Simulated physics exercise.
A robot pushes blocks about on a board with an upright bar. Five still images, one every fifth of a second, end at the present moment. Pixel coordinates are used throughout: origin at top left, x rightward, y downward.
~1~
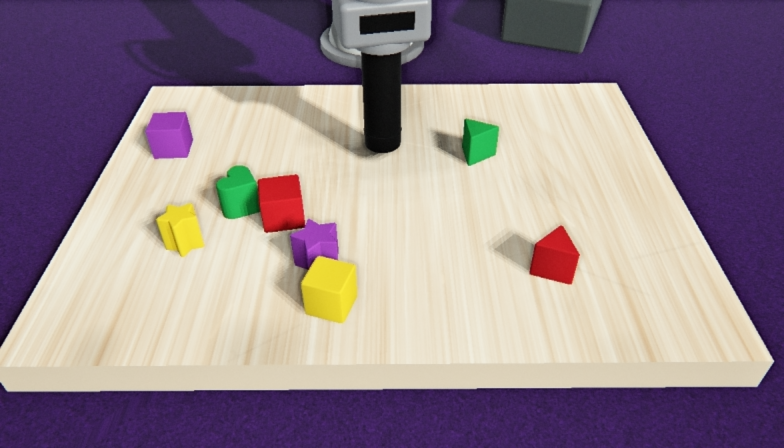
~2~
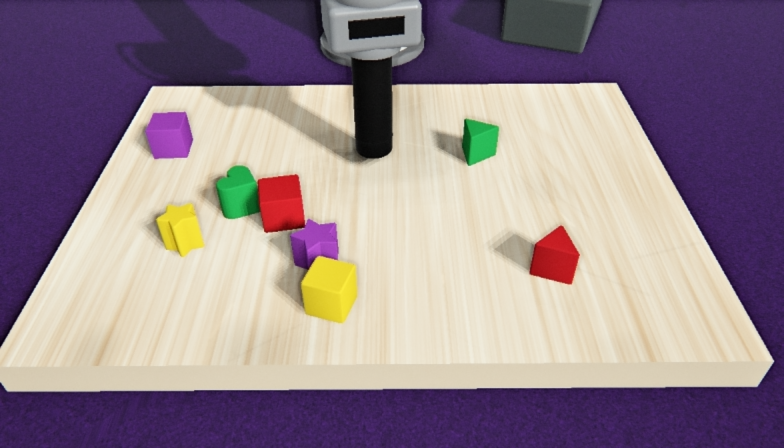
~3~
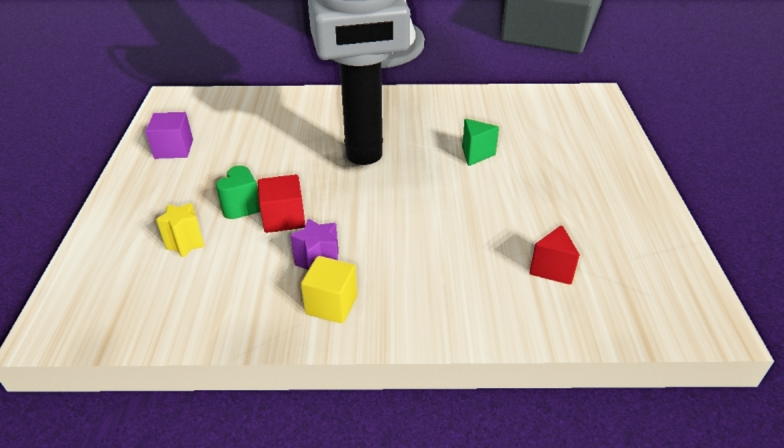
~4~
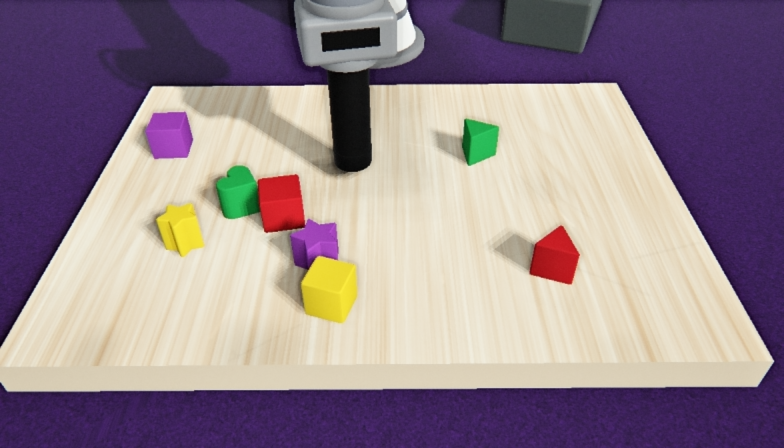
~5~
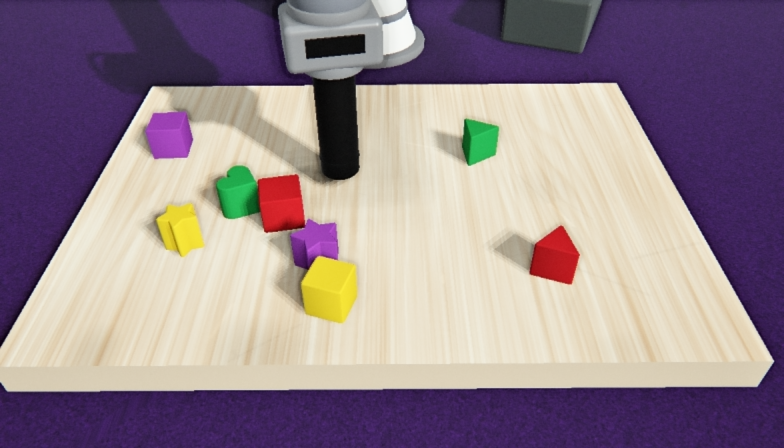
A robot arm's upright black bar starts near the top middle of a pale wooden board and glides steadily left and toward the viewer. It draws closer to the red cube beside the green heart block, touching nothing, while all the coloured blocks stay still.
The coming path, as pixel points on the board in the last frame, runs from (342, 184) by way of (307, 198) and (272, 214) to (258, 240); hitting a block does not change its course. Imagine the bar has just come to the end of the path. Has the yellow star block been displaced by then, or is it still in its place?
Stays where it is.
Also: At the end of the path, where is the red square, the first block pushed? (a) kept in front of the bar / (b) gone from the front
I'll go with a - kept in front of the bar.
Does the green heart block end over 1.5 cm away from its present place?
No, I don't think so.
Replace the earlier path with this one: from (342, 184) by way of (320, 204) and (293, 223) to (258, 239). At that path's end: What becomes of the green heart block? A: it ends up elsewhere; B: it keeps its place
Option A.
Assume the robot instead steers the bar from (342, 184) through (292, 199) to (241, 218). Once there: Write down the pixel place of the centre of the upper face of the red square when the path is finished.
Roughly at (241, 215).
On the path given first. One third of the way, bar at (305, 183); green heart block at (231, 179), turned 20° clockwise; red square at (270, 193).
Two thirds of the way, bar at (269, 199); green heart block at (228, 180), turned 35° clockwise; red square at (247, 211), turned 45° anticlockwise.
At the end, bar at (255, 225); yellow star block in place; green heart block at (228, 180), turned 35° clockwise; red square at (232, 239), turned 55° anticlockwise.
